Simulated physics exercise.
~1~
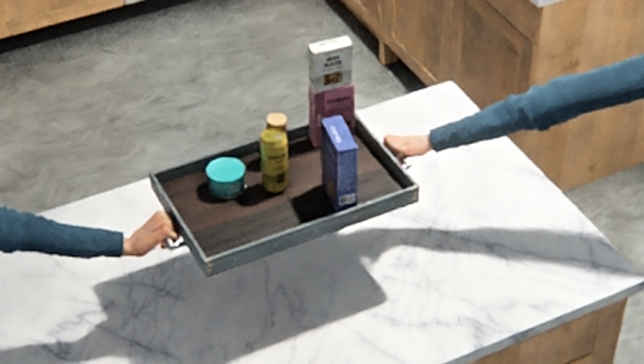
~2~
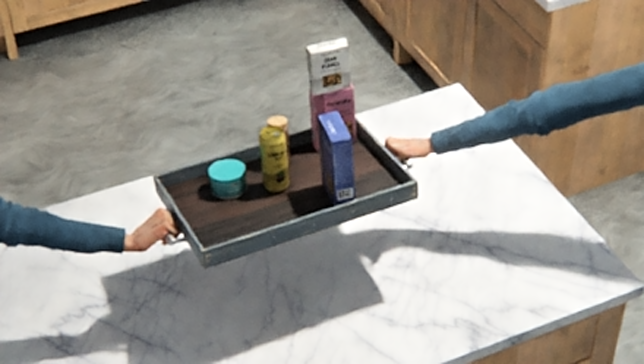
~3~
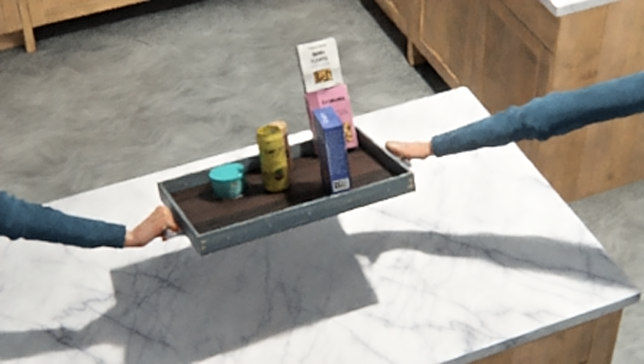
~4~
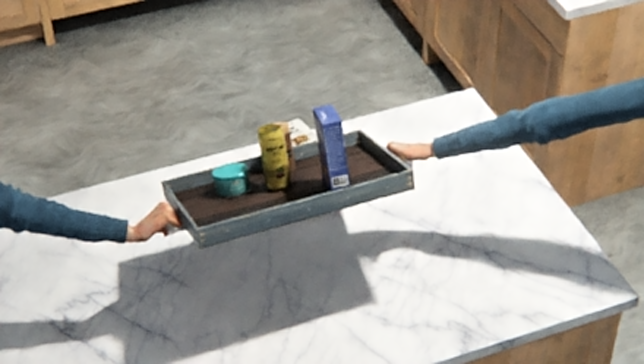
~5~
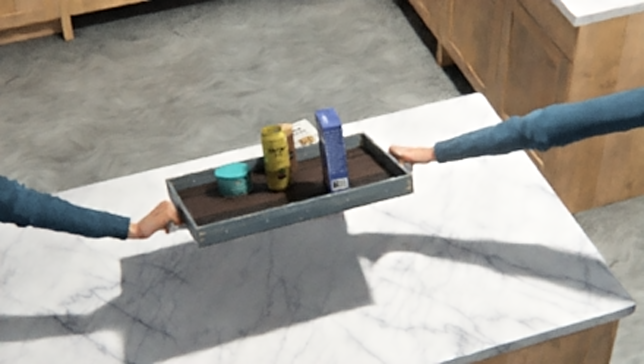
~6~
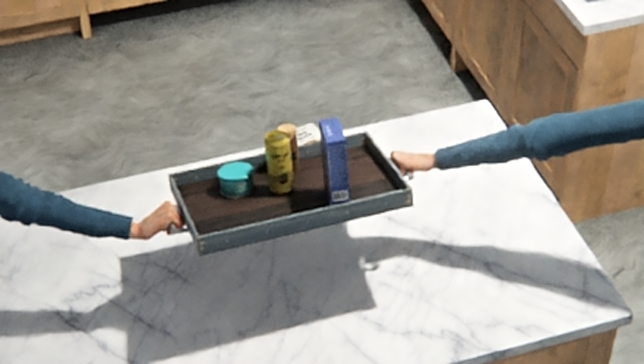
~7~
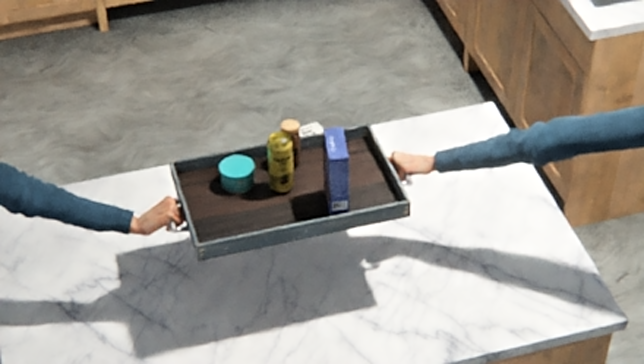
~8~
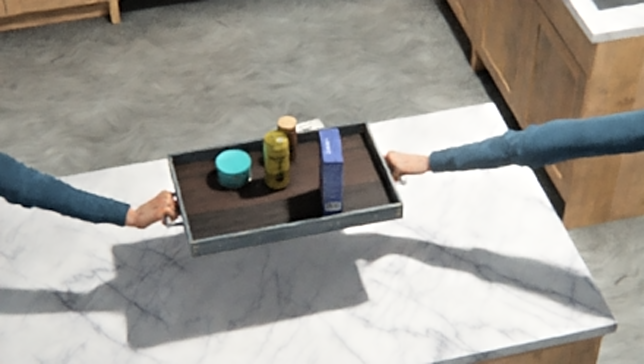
A dark serving tray with a low rim is held by two hands in blue sleeves above a white marble table in a wooden kitchen, seen from above. It carries a turquoise tub at left, a yellow can and brown-topped shaker near the middle, a blue packet at right, and a white carton above a pink packet behind. The far edge tips down, and the packet and carton lean away, then drop off the far side. The tray returns to level, still holding the tub, can, shaker and blue packet upright, with the white carton lying beyond its far edge.
